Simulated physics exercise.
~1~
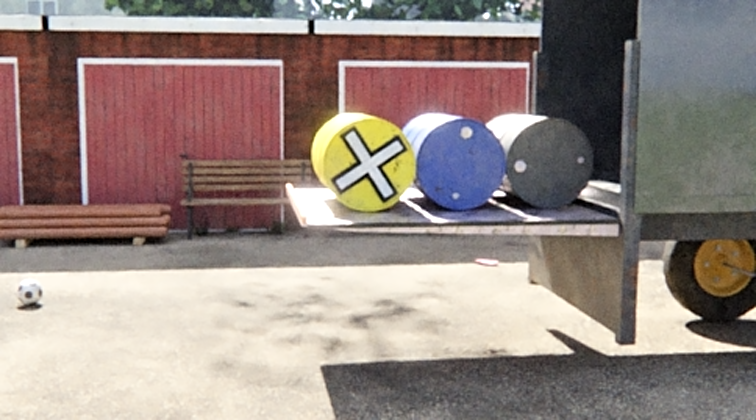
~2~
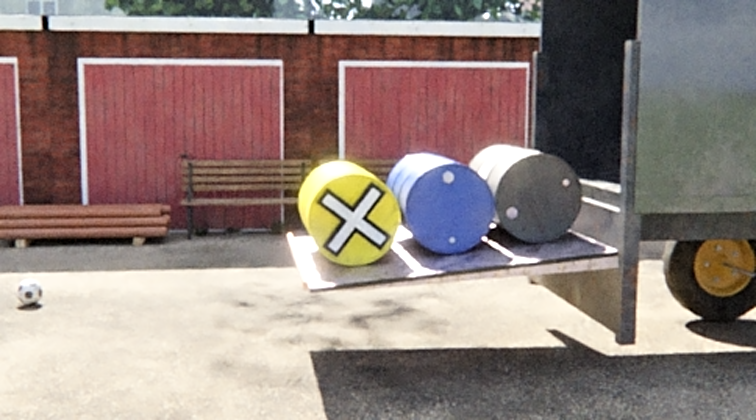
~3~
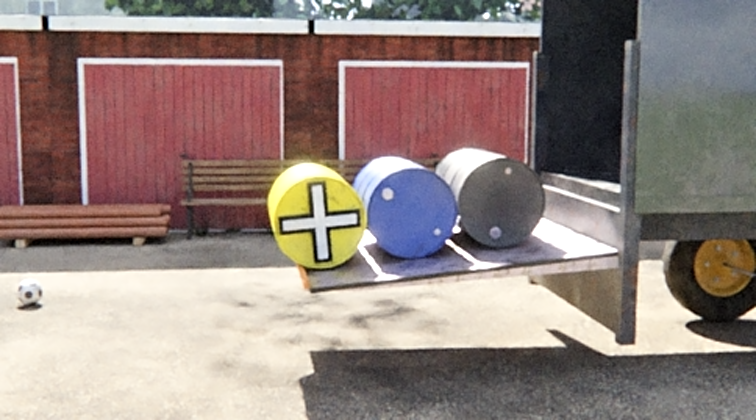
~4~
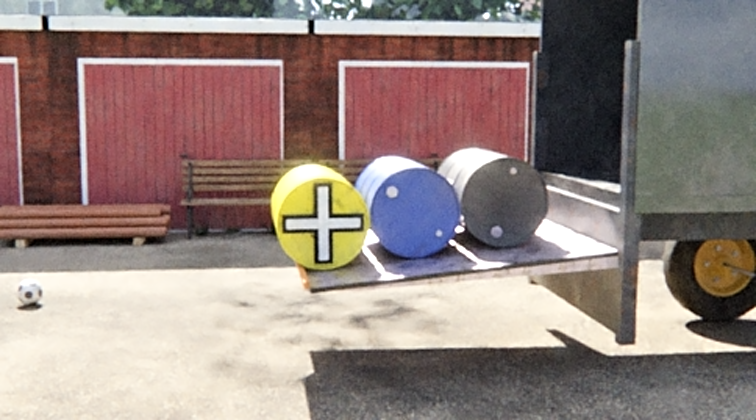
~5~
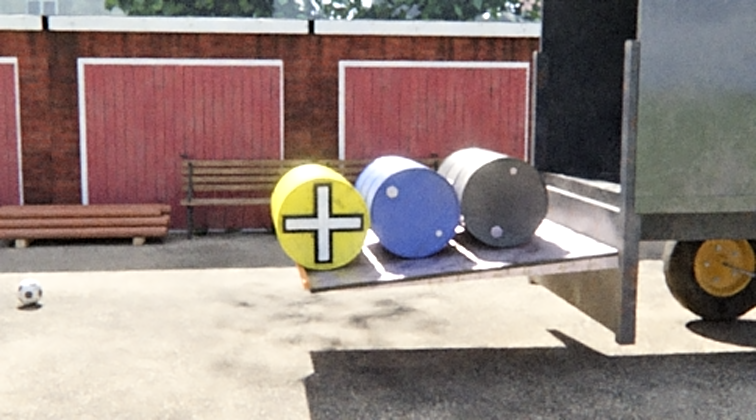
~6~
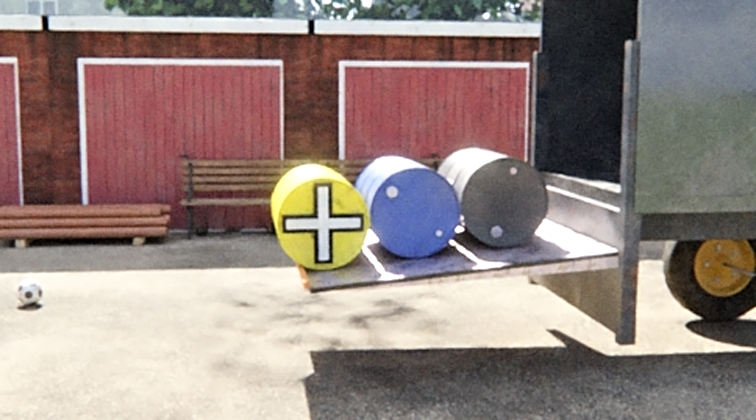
A grey truck stands at the right of a sunlit yard, seen from the side, with its tail-lift plate reaching left in front of a brick wall with red doors. Three drums lie on the plate, a yellow one marked with a white cross nearest the edge, then a blue one and a dark grey one. The plate sinks and tilts down towards its left edge, and the drums roll left. The yellow drum comes up against the edge and rolls back very slightly. All three settle close together and stay still on the sloping plate.
